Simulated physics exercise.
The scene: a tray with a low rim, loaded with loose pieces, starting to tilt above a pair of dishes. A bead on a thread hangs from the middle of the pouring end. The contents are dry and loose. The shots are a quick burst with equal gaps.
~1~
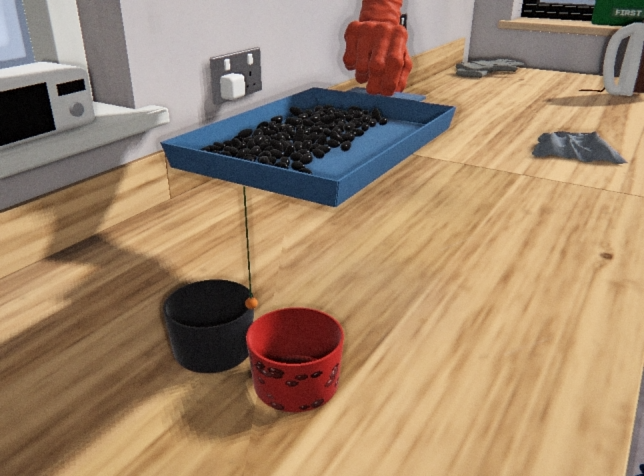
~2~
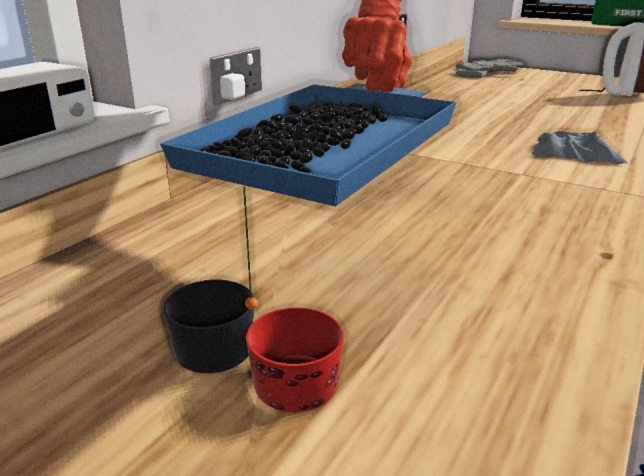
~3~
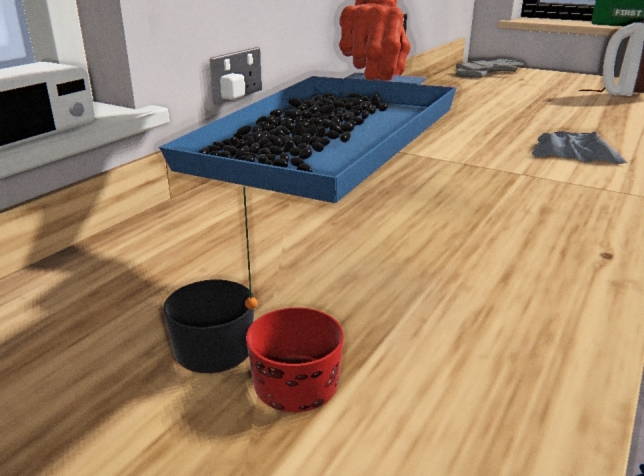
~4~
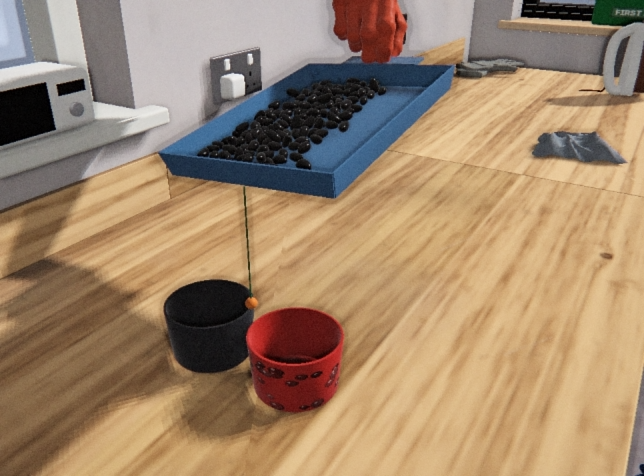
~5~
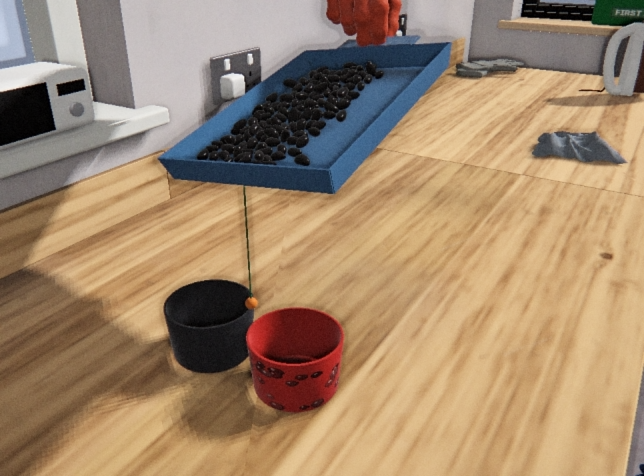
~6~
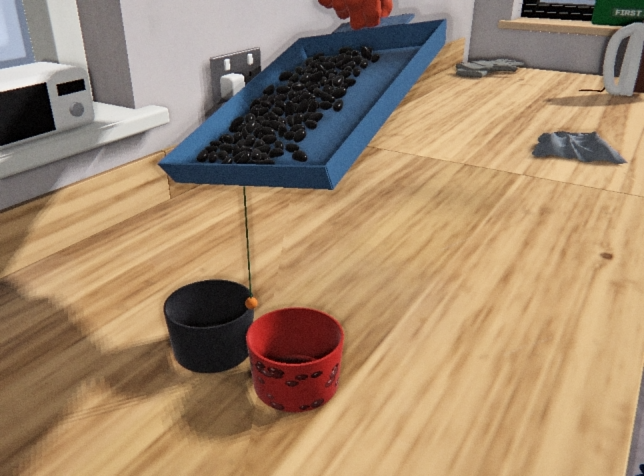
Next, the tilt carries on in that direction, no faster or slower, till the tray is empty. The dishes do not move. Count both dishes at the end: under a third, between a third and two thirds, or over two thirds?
Caught overall: Between a third and two thirds.
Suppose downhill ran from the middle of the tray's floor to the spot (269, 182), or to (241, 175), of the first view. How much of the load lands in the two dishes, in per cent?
About 0 and 10 per cent.
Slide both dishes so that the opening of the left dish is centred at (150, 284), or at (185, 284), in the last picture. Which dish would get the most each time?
One: The left one. Two: The dish on the left.
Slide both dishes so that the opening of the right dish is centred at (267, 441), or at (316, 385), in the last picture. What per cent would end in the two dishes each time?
Near 0 % and 0 %.
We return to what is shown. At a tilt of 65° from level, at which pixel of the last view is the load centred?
At about (226, 108).
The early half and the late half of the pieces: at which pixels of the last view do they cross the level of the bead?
At about (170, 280), then at (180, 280).
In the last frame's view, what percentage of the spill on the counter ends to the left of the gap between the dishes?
About 100 per cent.
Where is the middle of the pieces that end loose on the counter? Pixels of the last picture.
At about (115, 353).
Soon after the last picture, tray tipped steeply; all on the tray.
A little later, tray tipped past a quarter turn; most on the tray; a stray few in the left dish; a small part outside both; a small part in the air.
Later still, tray tipped past a quarter turn; about half in the left dish; about half outside both.
At rest, tray tipped past a quarter turn; none in the right dish; about half in the left dish; about half outside both.
